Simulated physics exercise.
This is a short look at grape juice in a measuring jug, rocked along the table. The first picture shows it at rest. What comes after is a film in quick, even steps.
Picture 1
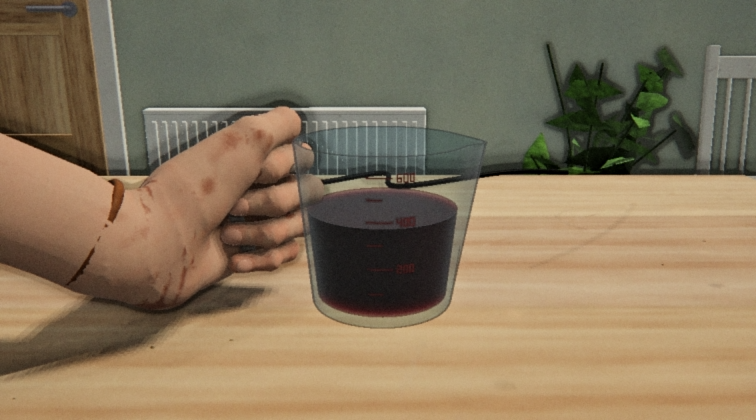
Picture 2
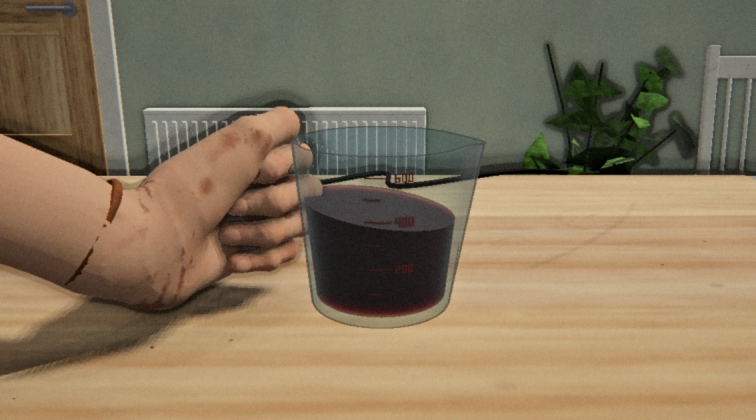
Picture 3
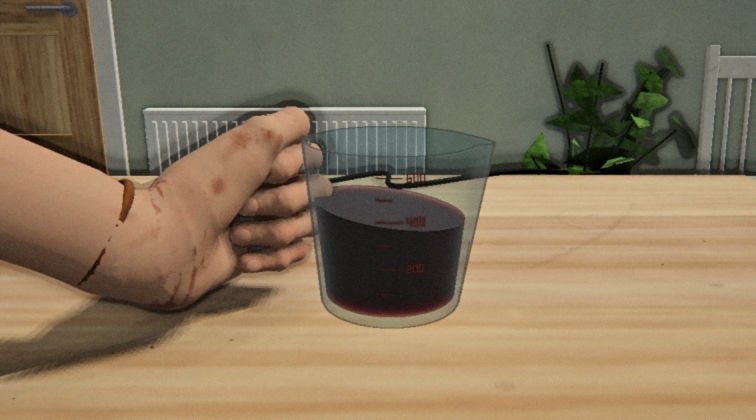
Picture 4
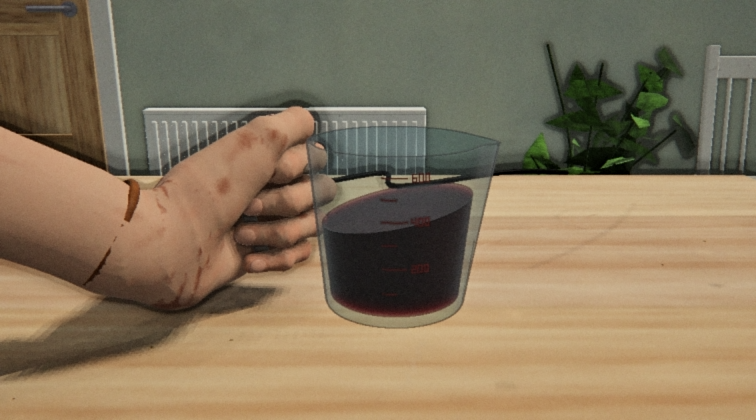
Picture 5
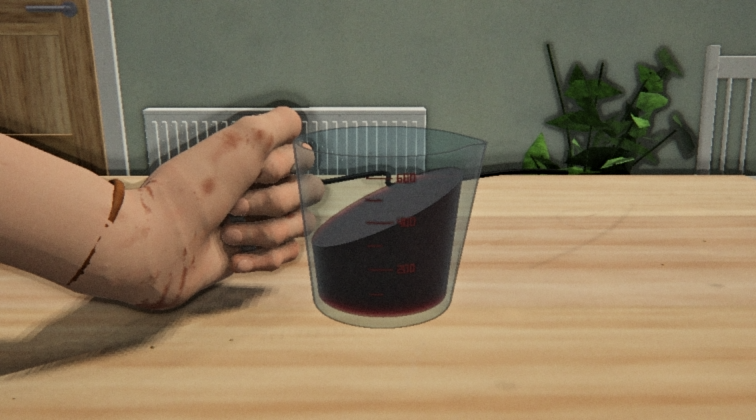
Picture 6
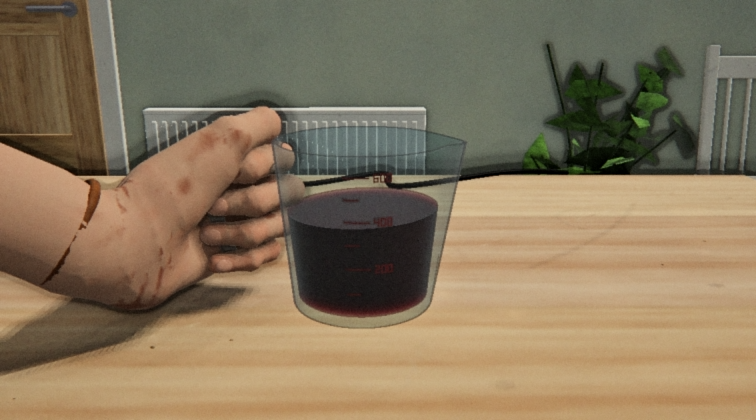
Dark red liquid in a clear measuring jug sloshing left, then steeply right, then levelling as a hand rocks it along a table.
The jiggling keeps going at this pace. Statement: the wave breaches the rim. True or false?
True.
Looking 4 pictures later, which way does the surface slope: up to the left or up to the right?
On the right-hand side.
A moment on, the highest wave so far goes over the rim.
When it is over, the highest wave so far goes over the rim; some is on the top.
